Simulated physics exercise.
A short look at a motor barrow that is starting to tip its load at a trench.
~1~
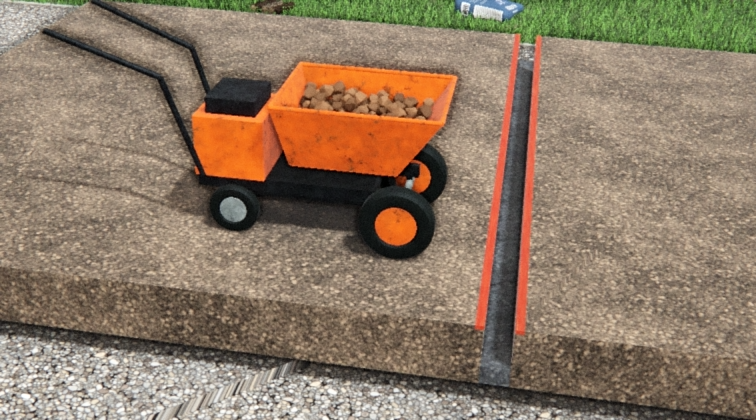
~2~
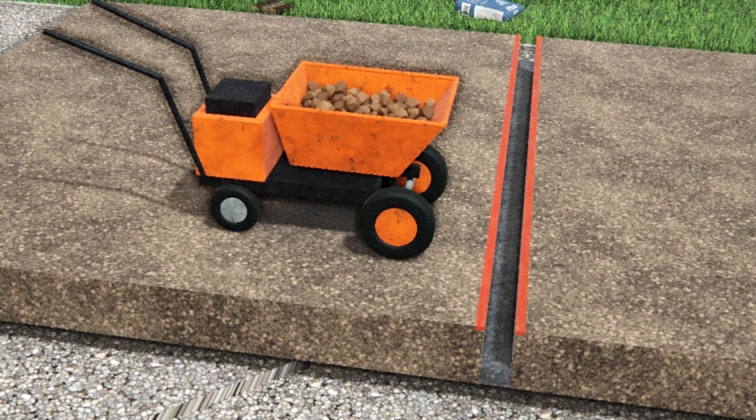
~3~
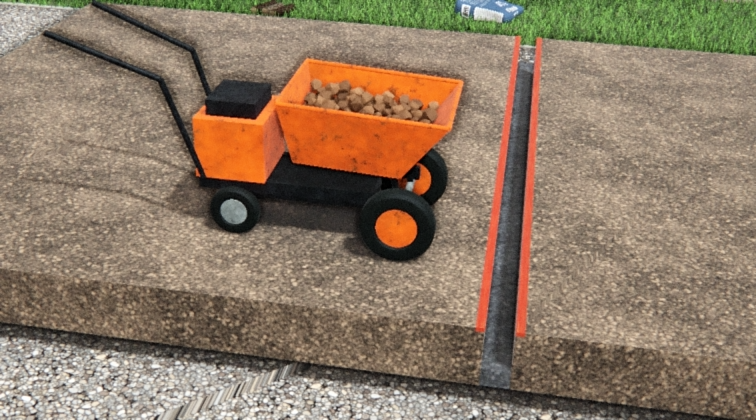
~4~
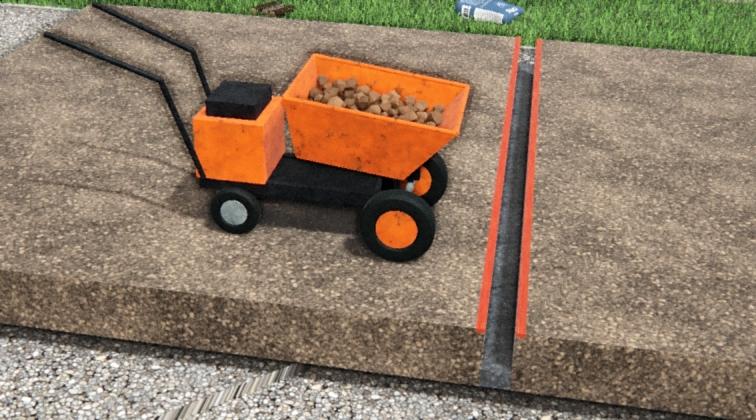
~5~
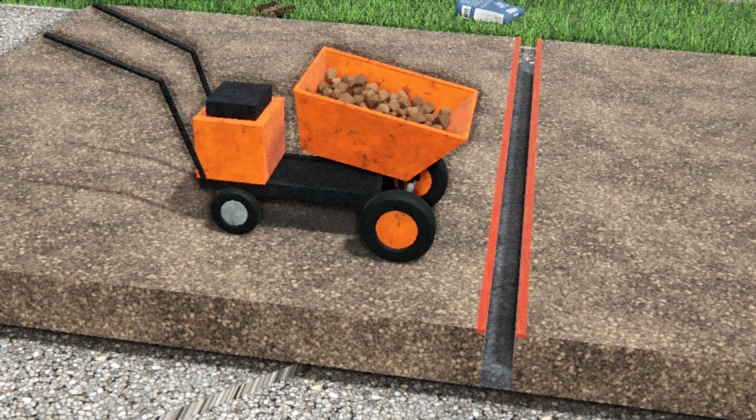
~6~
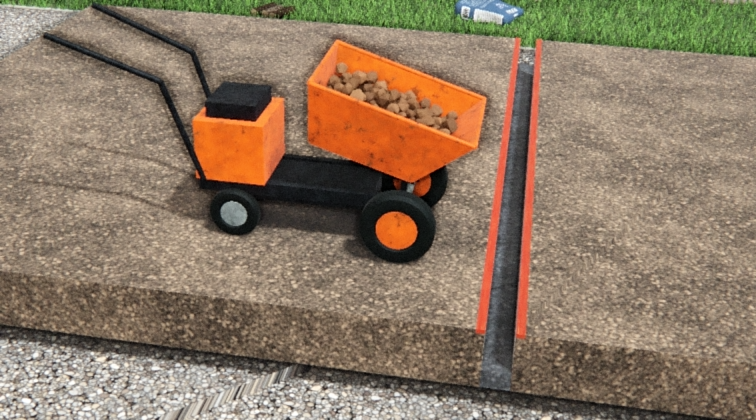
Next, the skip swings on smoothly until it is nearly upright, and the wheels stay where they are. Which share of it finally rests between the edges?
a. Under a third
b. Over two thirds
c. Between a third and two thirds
Answer: A.
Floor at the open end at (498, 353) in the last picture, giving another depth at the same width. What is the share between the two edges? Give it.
It lands somewhere near 0 percent.
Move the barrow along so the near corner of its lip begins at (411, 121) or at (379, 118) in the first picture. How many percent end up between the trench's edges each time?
Around 50 % the first time and around 50 % the second.
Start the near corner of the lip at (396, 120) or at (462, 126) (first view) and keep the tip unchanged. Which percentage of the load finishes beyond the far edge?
Roughly 30 per cent at the first spot and 80 per cent at the second.
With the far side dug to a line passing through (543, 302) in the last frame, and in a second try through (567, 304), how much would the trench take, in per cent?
The first try lands around 50 %, the second around 80 %.
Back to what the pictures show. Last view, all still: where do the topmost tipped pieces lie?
My guess for the top is about pixel (550, 226).
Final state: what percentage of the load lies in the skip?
I reckon some 20 percent.
Soon, skip tipped steeply; all in the skip.
A while on, skip tipped right over; most in the skip; a small part beyond it; a stray few falling.
Towards the end, skip tipped right over; about a quarter in the skip; a stray few in or heaped over the trench; about two thirds beyond it.
Finally, skip tipped right over; about a quarter in the skip; a small part in or heaped over the trench; most beyond it.
